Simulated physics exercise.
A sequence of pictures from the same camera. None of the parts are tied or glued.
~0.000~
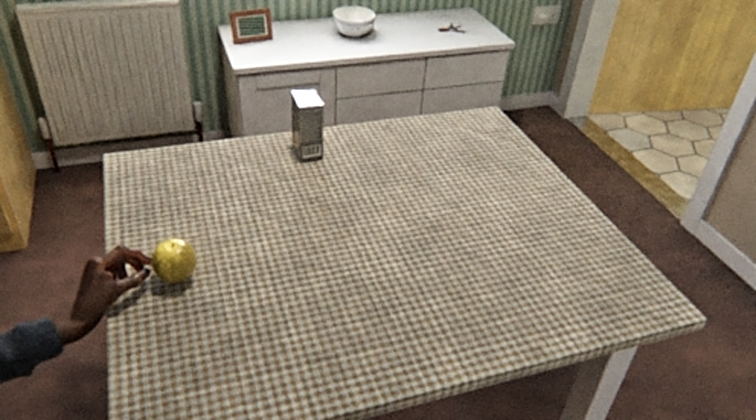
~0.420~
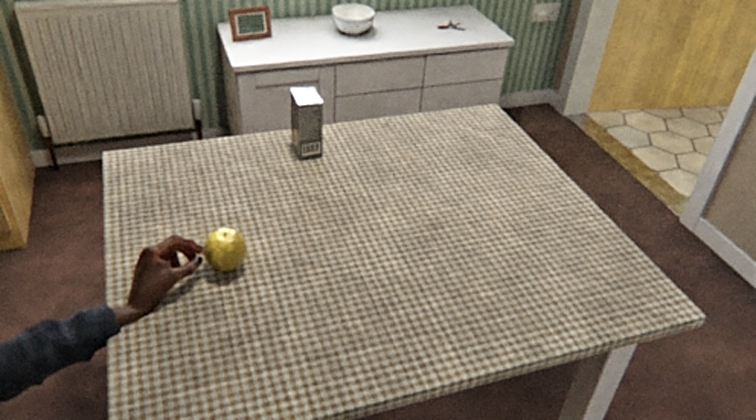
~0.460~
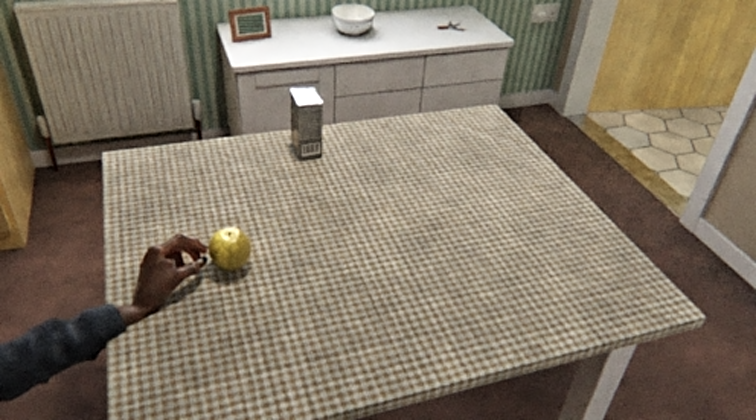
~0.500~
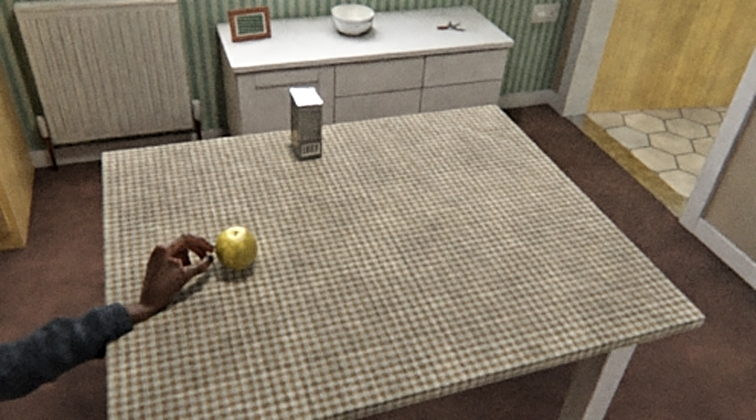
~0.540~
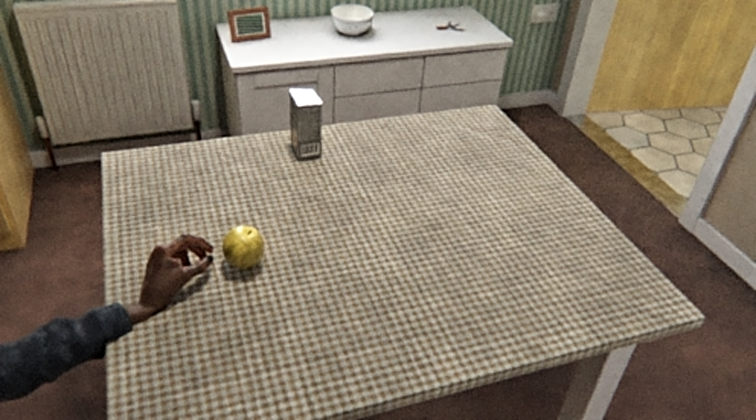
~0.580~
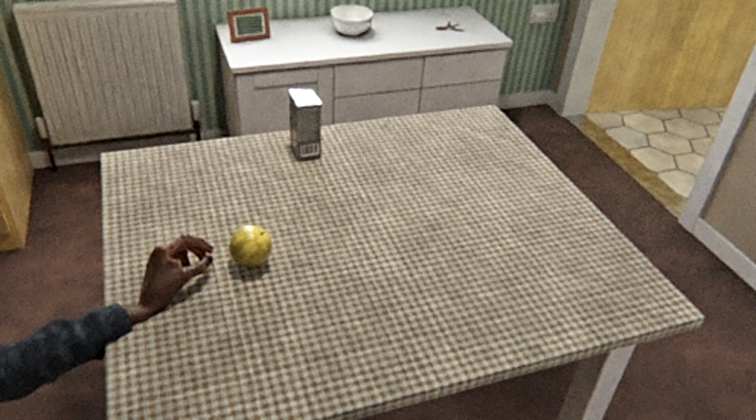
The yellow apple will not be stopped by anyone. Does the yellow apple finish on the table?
Yes, it finishes on the table.
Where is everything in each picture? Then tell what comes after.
The first frame shows under the hand; yellow apple (175, 261).
The second frame shows under the hand; yellow apple (226, 250).
The third frame shows under the hand; yellow apple (230, 249).
The fourth frame shows yellow apple (237, 248).
The fifth frame shows yellow apple (244, 248).
The sixth frame shows yellow apple (250, 246) displaced a little.
Around 0.78 s, yellow apple displaced about its own width near (282, 241).
Around 0.98 s, yellow apple displaced well along near (307, 237).
Around 1.38 s, yellow apple displaced well along near (339, 231).
Finally (2.1 s), moved from the start, yellow apple. Final places as the last picture's camera would see them, yellow apple near (348, 230).
